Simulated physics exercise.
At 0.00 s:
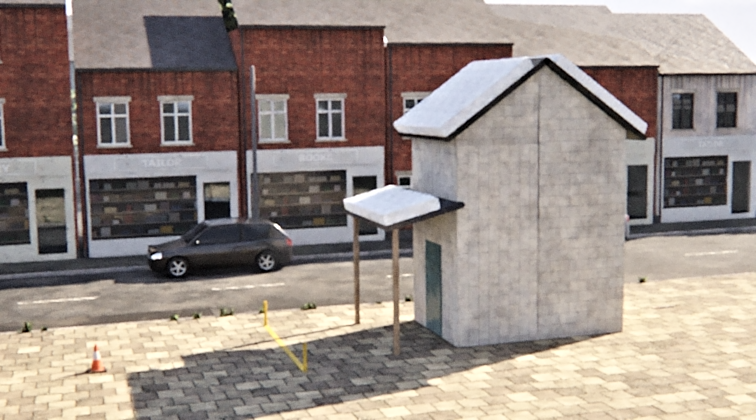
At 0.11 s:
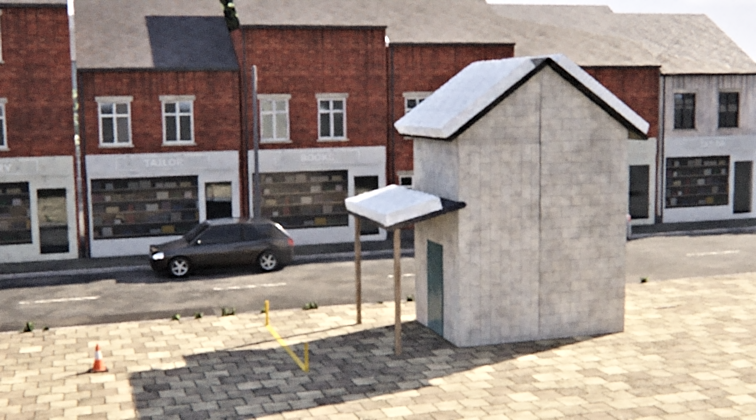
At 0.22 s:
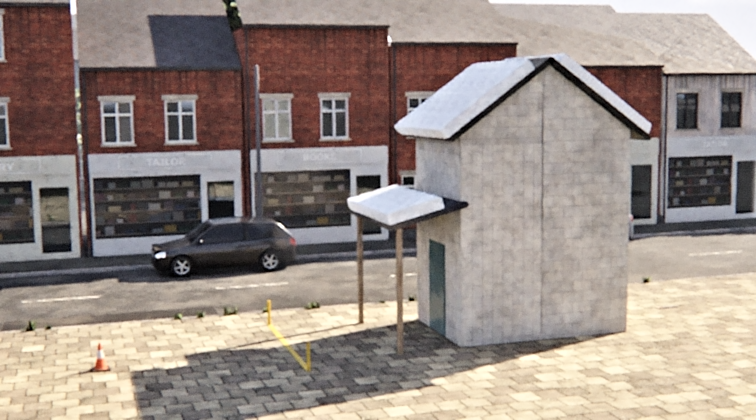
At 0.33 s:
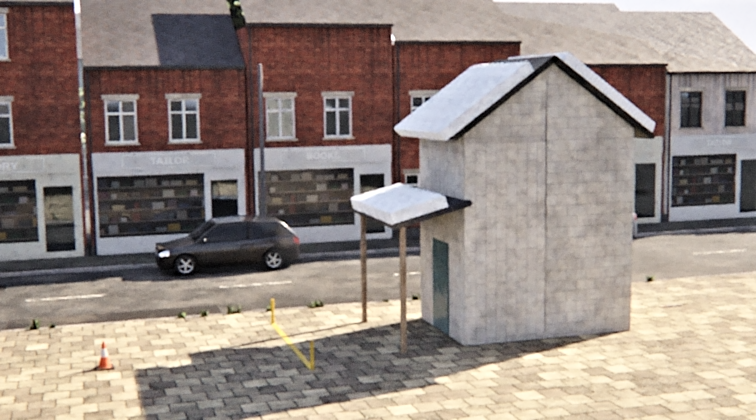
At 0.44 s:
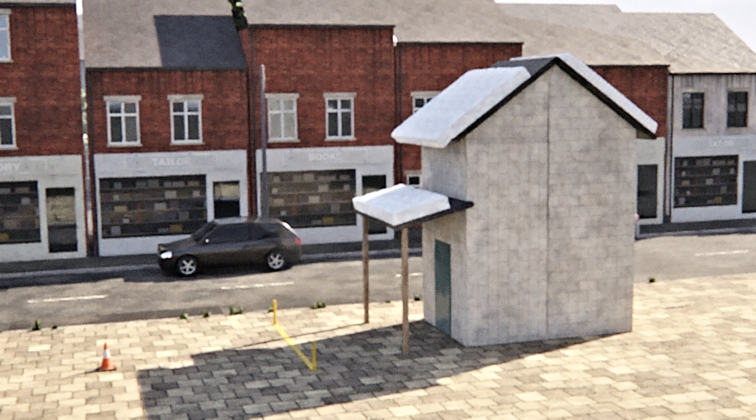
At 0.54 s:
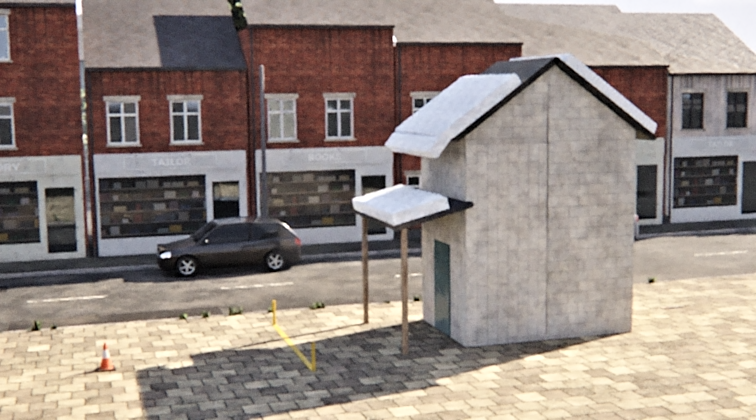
A small grey block building with a snow-covered pitched roof stands on pale paving, seen from slightly above across a street from red-brick shops. A lower snowy canopy on posts juts from its left side above a teal door, with a dark car behind, a yellow line and an orange cone at left. The view drifts slightly as the upper snow slides down leftward, overhanging the eave, baring dark roof near the ridge and cracking.
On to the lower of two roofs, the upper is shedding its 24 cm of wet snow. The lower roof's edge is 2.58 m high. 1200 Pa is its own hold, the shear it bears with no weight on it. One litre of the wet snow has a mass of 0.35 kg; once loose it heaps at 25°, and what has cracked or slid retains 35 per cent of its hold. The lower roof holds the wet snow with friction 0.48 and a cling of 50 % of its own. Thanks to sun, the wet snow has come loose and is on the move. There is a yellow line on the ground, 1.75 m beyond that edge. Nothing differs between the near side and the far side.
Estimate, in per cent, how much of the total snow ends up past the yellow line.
37 per cent.
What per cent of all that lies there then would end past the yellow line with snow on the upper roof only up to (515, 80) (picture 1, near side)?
Result: Approx. 25 % past the line.
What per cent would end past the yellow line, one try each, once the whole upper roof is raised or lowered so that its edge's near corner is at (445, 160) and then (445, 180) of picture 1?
In that order: 16 %, 6 %.
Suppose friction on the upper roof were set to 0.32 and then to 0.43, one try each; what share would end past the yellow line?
Try 1: 20 %; try 2: 8 %.
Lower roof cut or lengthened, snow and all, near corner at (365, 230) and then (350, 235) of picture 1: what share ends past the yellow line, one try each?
Roughly 30 % and then 20 %.
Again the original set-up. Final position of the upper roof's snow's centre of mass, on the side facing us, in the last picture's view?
I'd put it at around pixel (304, 347).
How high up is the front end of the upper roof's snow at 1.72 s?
0.0 m, roughly.
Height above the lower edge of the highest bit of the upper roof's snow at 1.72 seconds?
About 0.5 m.
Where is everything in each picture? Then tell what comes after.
In the first frame, foremost bit of the wet snow at (445, 129).
In the second frame, foremost bit of the wet snow at (446, 130), its middle shifted 2.0 cm.
In the third frame, foremost bit of the wet snow at (446, 131), its middle shifted 8.2 cm, 3 % of it past the upper edge, in one piece.
In the fourth frame, foremost bit of the wet snow at (445, 134), its middle shifted 19 cm, 8 % of it past the upper edge, in one piece.
In the fifth frame, foremost bit of the wet snow at (441, 142), its middle shifted 35 cm, 15 % of it past the upper edge, in one piece.
In the sixth frame, foremost bit of the wet snow at (433, 145), its middle shifted 57 cm, 25 % of it past the upper edge, cracking.
After 1.08 s, none is below the lower edge and 0 % is past the line.
After 1.72 s, 68 % is below the lower edge and 5 % is past the line.
After 2.36 s, 69 % is below the lower edge and 37 % is past the line.
After 3.00 s, 69 % is below the lower edge and 37 % is past the line.
After 3.10 s, 69 % is below the lower edge and 37 % is past the line.
